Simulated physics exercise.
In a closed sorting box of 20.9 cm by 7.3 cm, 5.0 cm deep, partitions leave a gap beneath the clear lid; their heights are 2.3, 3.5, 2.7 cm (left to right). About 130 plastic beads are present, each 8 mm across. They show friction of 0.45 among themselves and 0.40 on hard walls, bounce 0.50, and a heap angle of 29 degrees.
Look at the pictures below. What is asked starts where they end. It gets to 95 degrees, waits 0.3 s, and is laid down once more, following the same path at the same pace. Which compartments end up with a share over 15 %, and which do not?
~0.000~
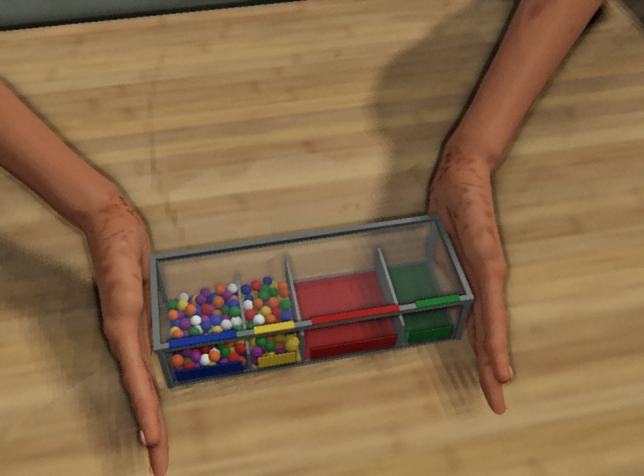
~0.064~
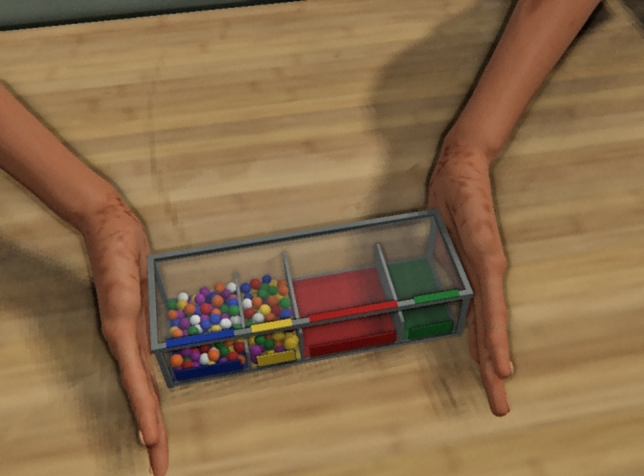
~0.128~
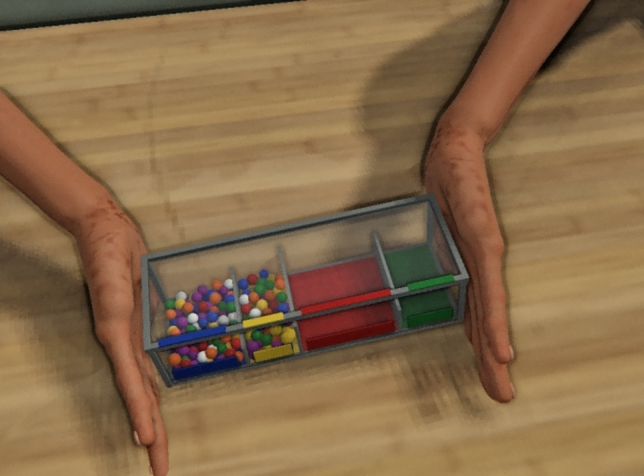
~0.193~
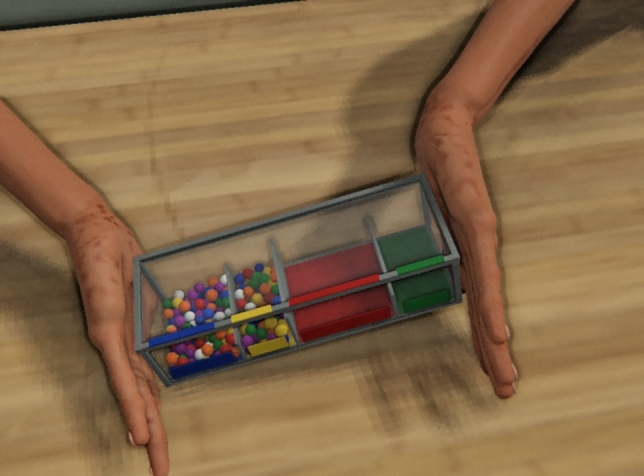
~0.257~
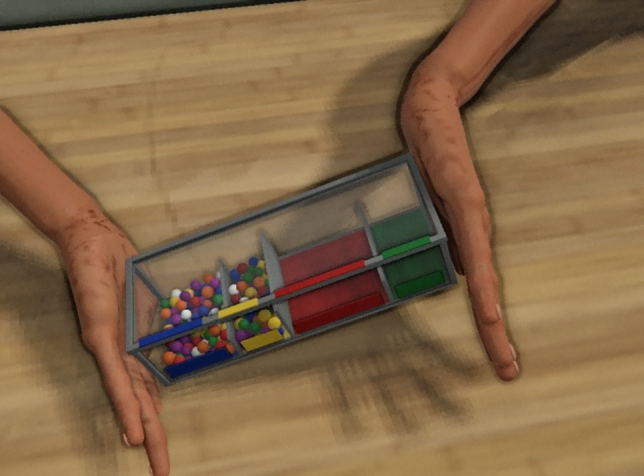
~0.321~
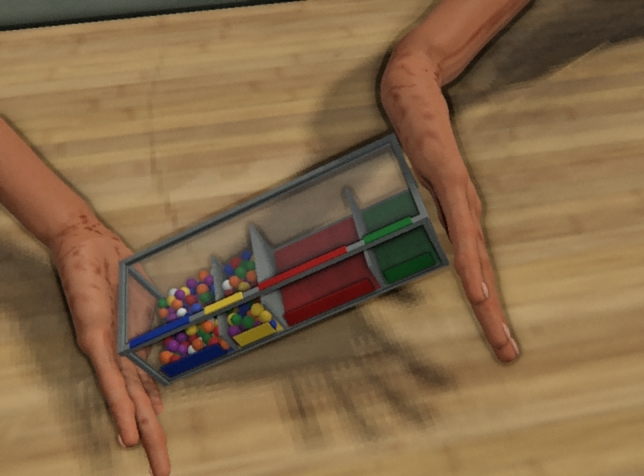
Red not over, blue over, green not over, yellow not over.
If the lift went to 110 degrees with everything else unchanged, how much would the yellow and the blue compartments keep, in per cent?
Shares: Yellow 0, blue 100, per cent.
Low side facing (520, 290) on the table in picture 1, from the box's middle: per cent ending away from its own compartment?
The share comes to about 65 in a hundred.
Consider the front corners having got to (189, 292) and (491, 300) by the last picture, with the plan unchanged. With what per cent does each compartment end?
Per cent by compartment: Red 0, blue 5, green 35, yellow 55.
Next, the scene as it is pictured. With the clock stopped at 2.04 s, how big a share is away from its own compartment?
Around 30 percent.
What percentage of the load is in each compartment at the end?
Red 0; blue 90; green 0; yellow 10 (per cent).
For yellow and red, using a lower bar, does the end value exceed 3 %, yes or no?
Yellow: True, red: False.
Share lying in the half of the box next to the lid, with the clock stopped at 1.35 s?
Around 50 %.
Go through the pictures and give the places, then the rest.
In the first picture, box tilt 0 degrees, front corners at (160, 346) and (466, 297); blue 60 %, yellow 40 %.
In the second picture, box tilt 2 degrees, front corners at (158, 346) and (465, 292).
In the third picture, box tilt 6 degrees, front corners at (151, 346) and (461, 276), lowest corner left back.
In the fourth picture, box tilt 12 degrees, front corners at (142, 346) and (452, 256), lowest corner left back.
In the fifth picture, box tilt 18 degrees, front corners at (133, 347) and (439, 237), lowest corner left back.
In the sixth picture, box tilt 24 degrees, front corners at (125, 348) and (421, 217), lowest corner left back; blue 60 %, yellow 40 %. Its pace works out near 90 degrees a second.
After 1.35 s, tilt 95 degrees; blue 80 %, yellow 20 %.
Then, at 2.04 s, tilt 47 degrees; blue 90 %, yellow 10 %.
Then, at 2.76 s, tilt 0 degrees; blue 90 %, yellow 10 %.
By 3.1 s all is still; red 0 %, blue 90 %, green 0 %, yellow 10 %.
